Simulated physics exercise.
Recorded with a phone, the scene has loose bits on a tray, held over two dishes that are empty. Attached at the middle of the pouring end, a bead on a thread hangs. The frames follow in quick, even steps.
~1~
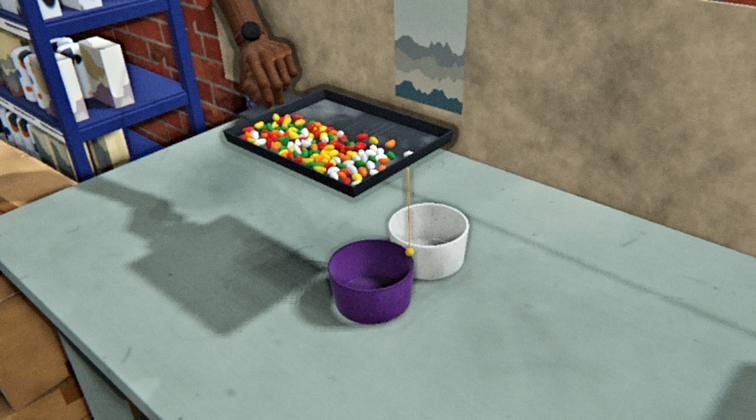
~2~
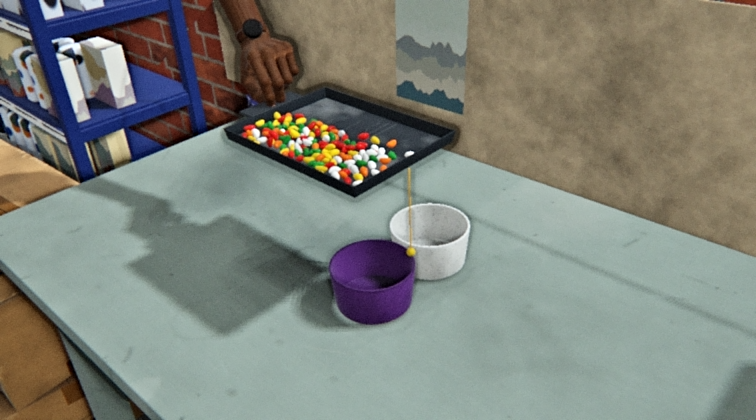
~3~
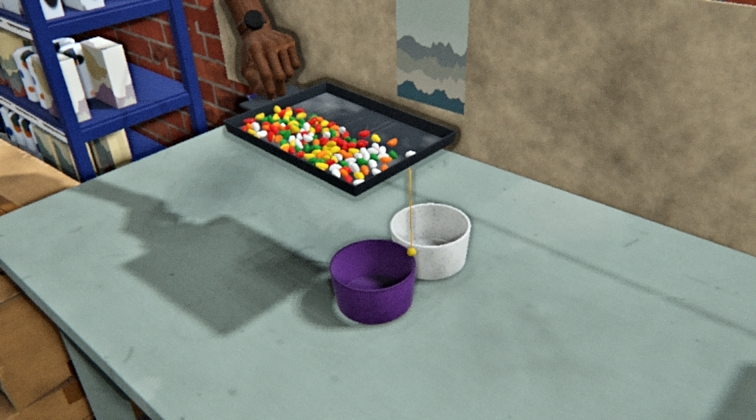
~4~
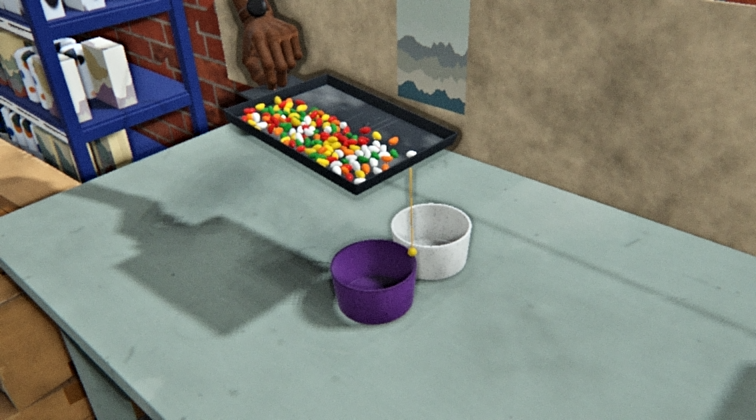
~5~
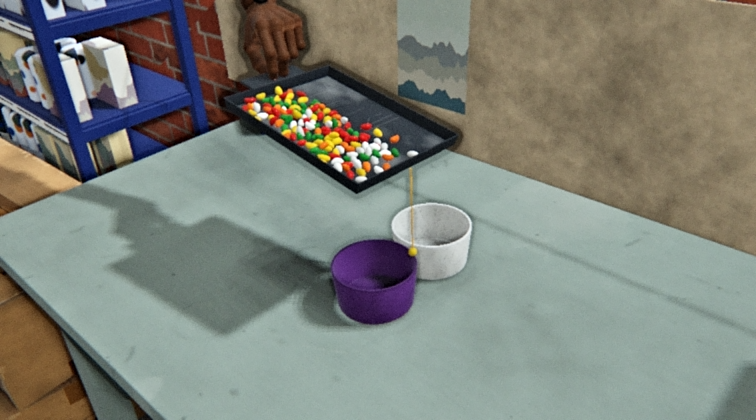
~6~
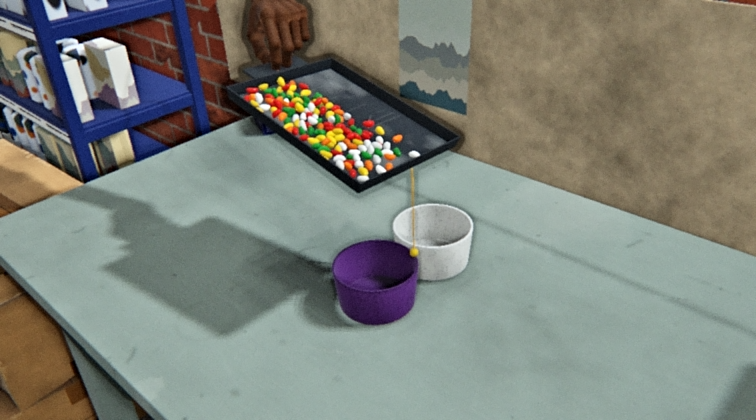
At first, a dark tray of colourful jelly beans sits level above a purple dish and a white dish, both empty, with a bead hanging on a thread from its front end. Then the tray gradually tilts toward its right corner, its back rising slightly beside a hand, while the dishes stay still.
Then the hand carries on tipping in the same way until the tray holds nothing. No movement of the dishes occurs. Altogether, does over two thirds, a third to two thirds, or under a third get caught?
Once it's all tipped, the dishes get not even a third of it.
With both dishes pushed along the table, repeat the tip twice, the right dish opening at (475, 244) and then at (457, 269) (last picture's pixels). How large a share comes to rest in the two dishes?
Some 90 percent in the first case, 50 percent in the second.
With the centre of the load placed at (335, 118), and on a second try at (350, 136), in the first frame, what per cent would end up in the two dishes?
Roughly 20 and 10 percent, in that order.
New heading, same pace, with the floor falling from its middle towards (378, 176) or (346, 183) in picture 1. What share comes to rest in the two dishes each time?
Case one 0 %; case two 20 %.
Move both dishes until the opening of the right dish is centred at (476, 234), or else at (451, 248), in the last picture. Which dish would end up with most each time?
First place: The right-hand one. Second place: The right-hand one.
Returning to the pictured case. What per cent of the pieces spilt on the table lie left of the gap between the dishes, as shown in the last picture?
It comes to about 0 percent.
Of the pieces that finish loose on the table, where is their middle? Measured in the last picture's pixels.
About (496, 295) in the last picture.
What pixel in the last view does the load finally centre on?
Last view, resting centre - approx. (488, 291).
Just after the last frame, tray tipped steeply; almost all on the tray; just a few in the air.
A moment on, tray tipped right over; roughly two thirds on the tray; just a few in the right dish; about a tenth outside both; roughly a quarter in the air.
Further on, tray tipped past a quarter turn; about a tenth in the right dish; the larger part outside both.
When it is over, tray tipped past a quarter turn; not one in the left dish; about a tenth in the right dish; the larger part outside both.
